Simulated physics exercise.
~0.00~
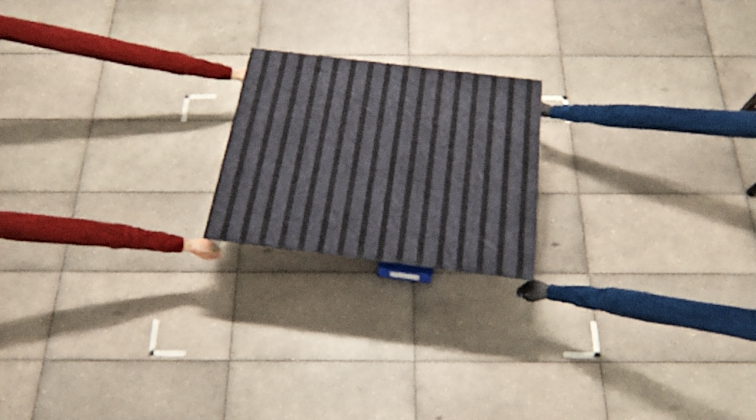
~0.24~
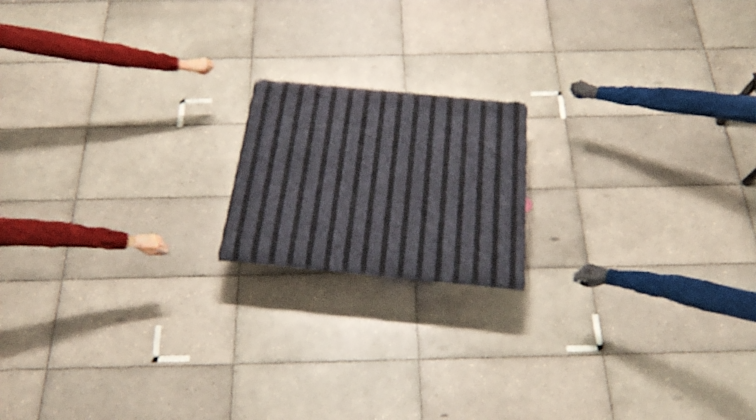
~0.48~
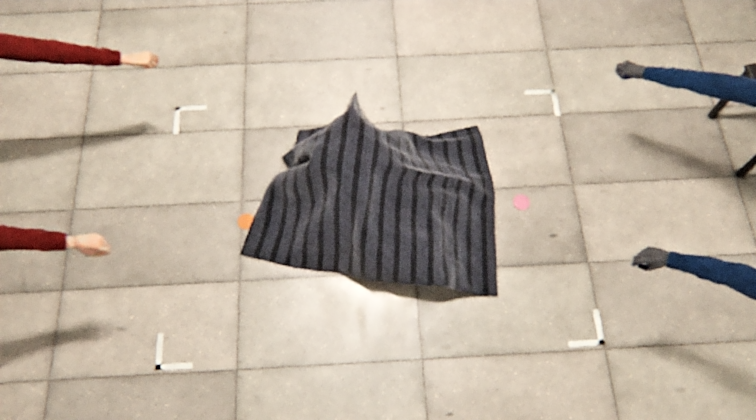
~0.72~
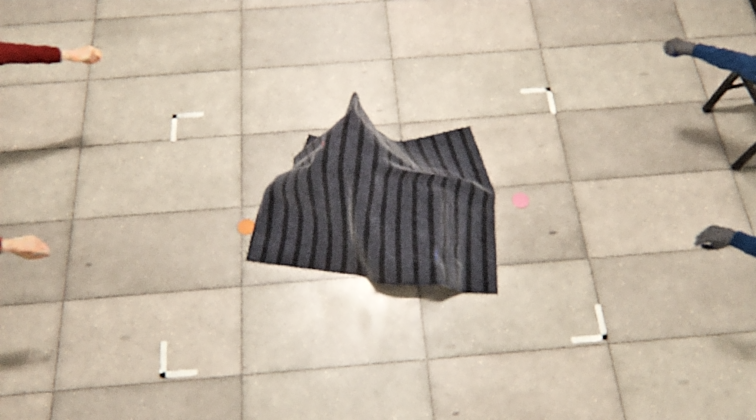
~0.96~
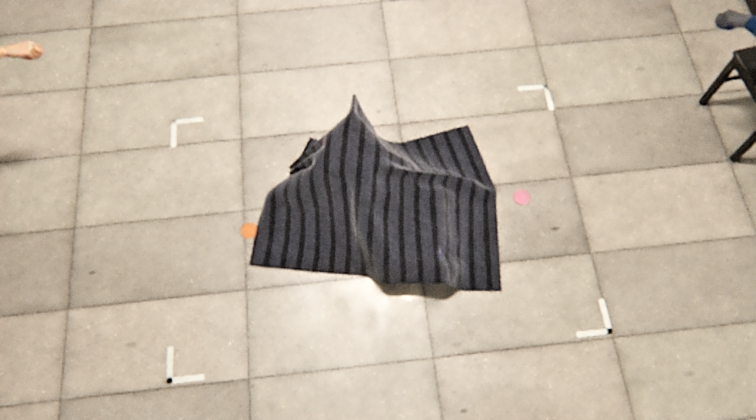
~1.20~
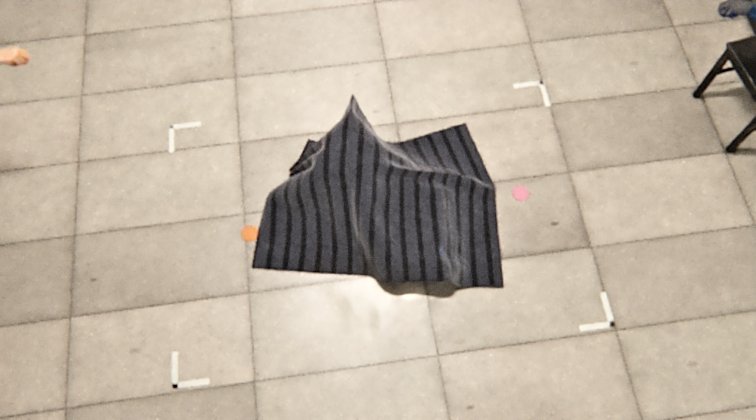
On a hallway floor, hands release a striped dark sheet that drapes into a peaked heap.
